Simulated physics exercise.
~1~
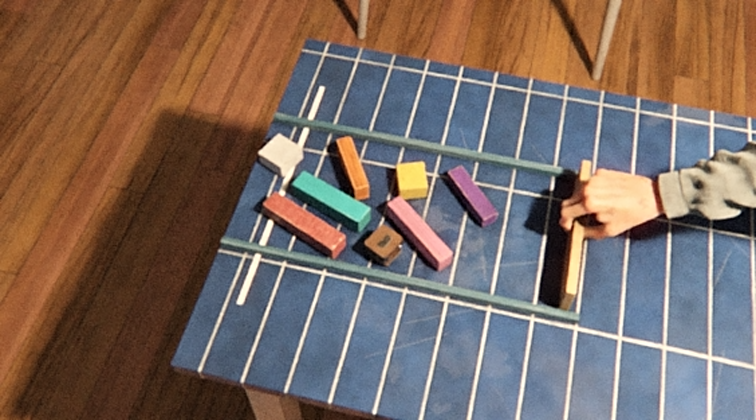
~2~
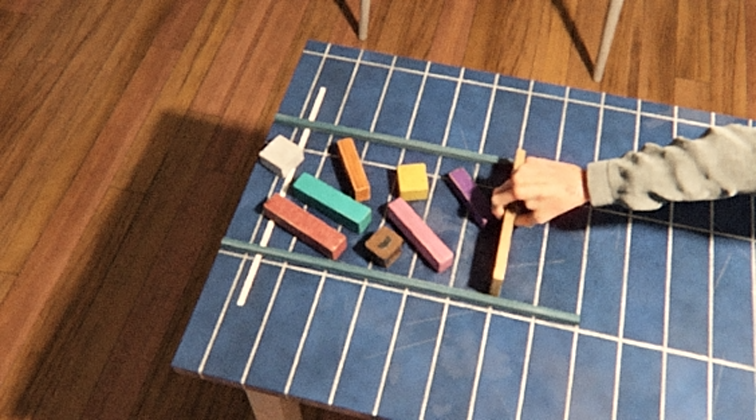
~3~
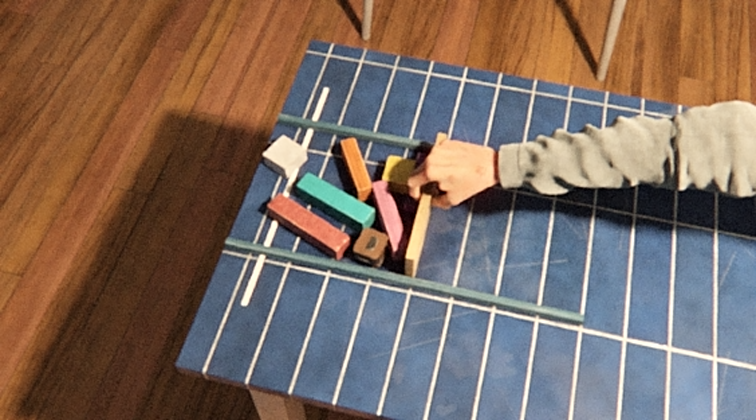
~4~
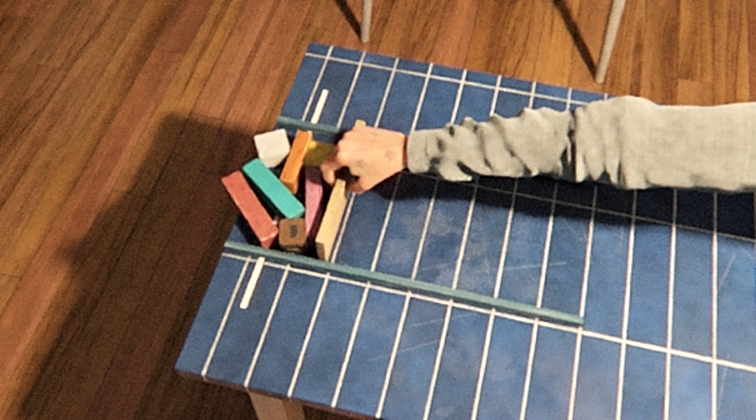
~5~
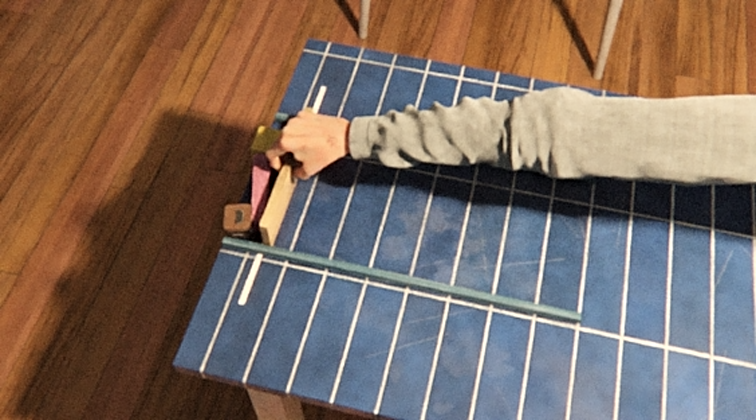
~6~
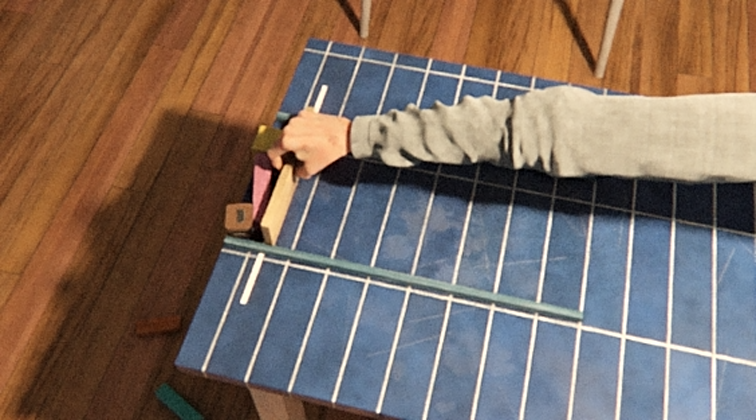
The video shows a hand sliding an upright wooden board left between two rails on a blue table, gathering colored blocks and pushing several off the end. The hand stops near the white tape, with yellow, pink and brown blocks still at the edge and two fallen sticks visible on the floor.
